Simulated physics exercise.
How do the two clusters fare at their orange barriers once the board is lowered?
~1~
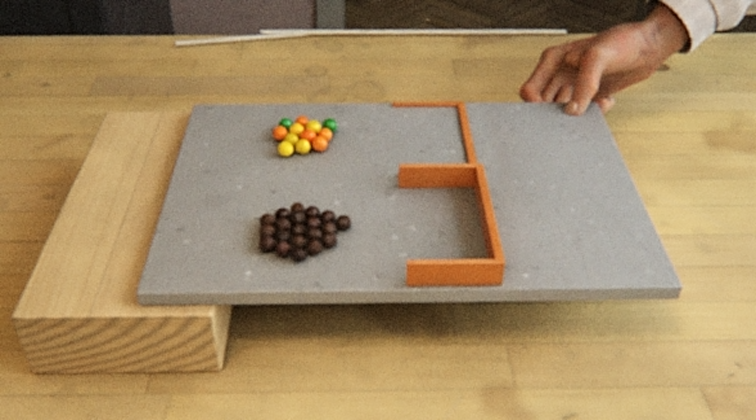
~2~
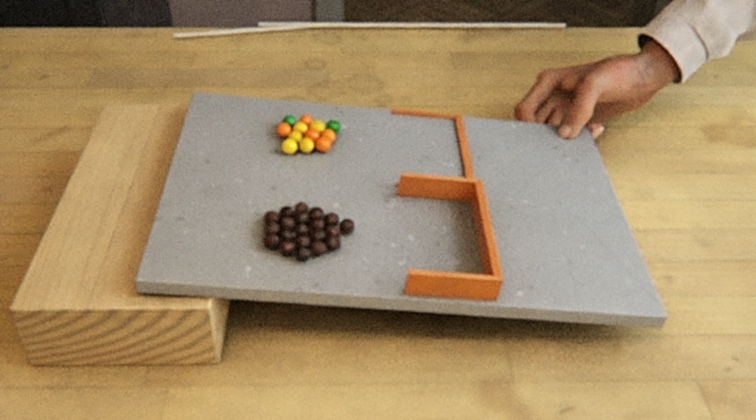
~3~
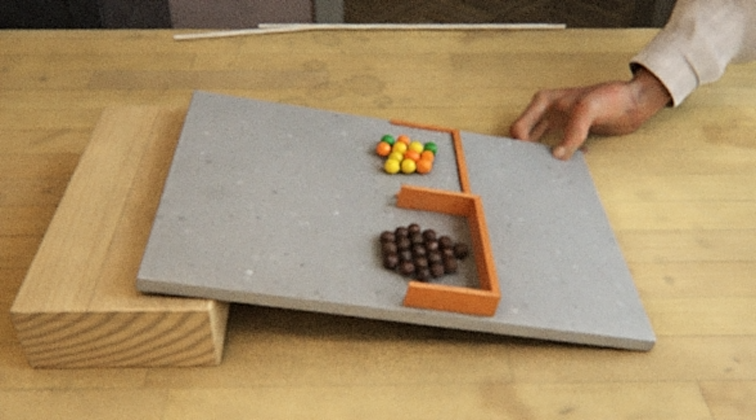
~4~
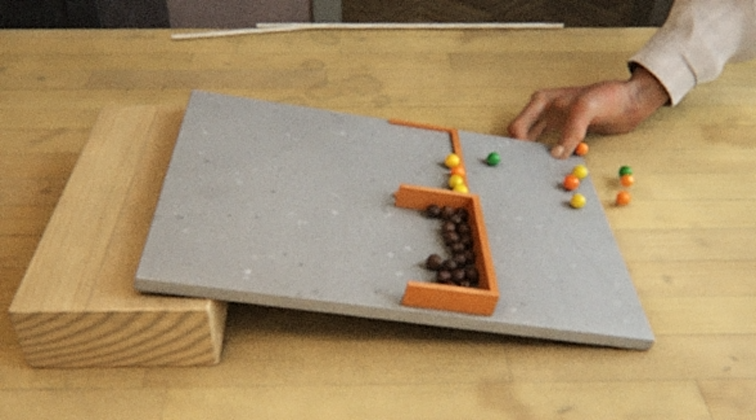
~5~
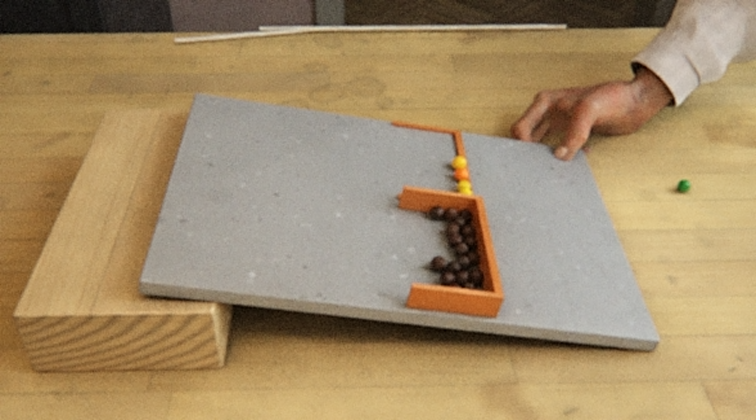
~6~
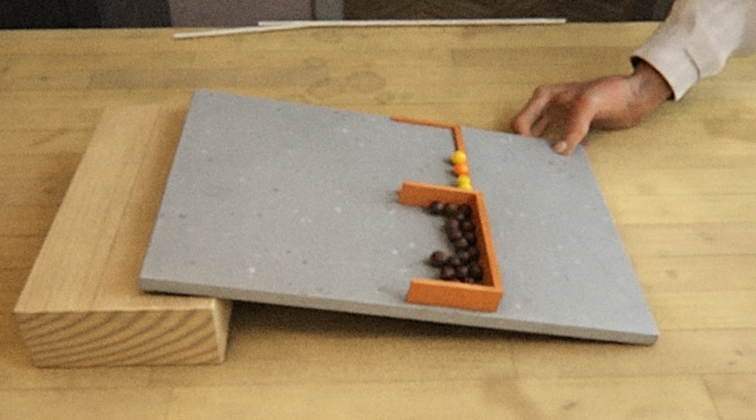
The dark brown cluster at the front is stopped by its barrier, while most of the colourful cluster at the back gets past its strip, with only a few balls left there.
On a wooden counter, seen from slightly above, a grey board rests with its left end on a pale wood block while a hand holds its right end. A cluster of yellow, orange and green balls sits at the back, and a dark brown cluster sits nearer the front, each with an orange barrier to its right. The hand lowers the right end, and both clusters move down the slope. The brown balls gather inside the front barrier. Most of the colourful ones pass the back strip and roll off the board, leaving a few yellow and orange ones at the strip.
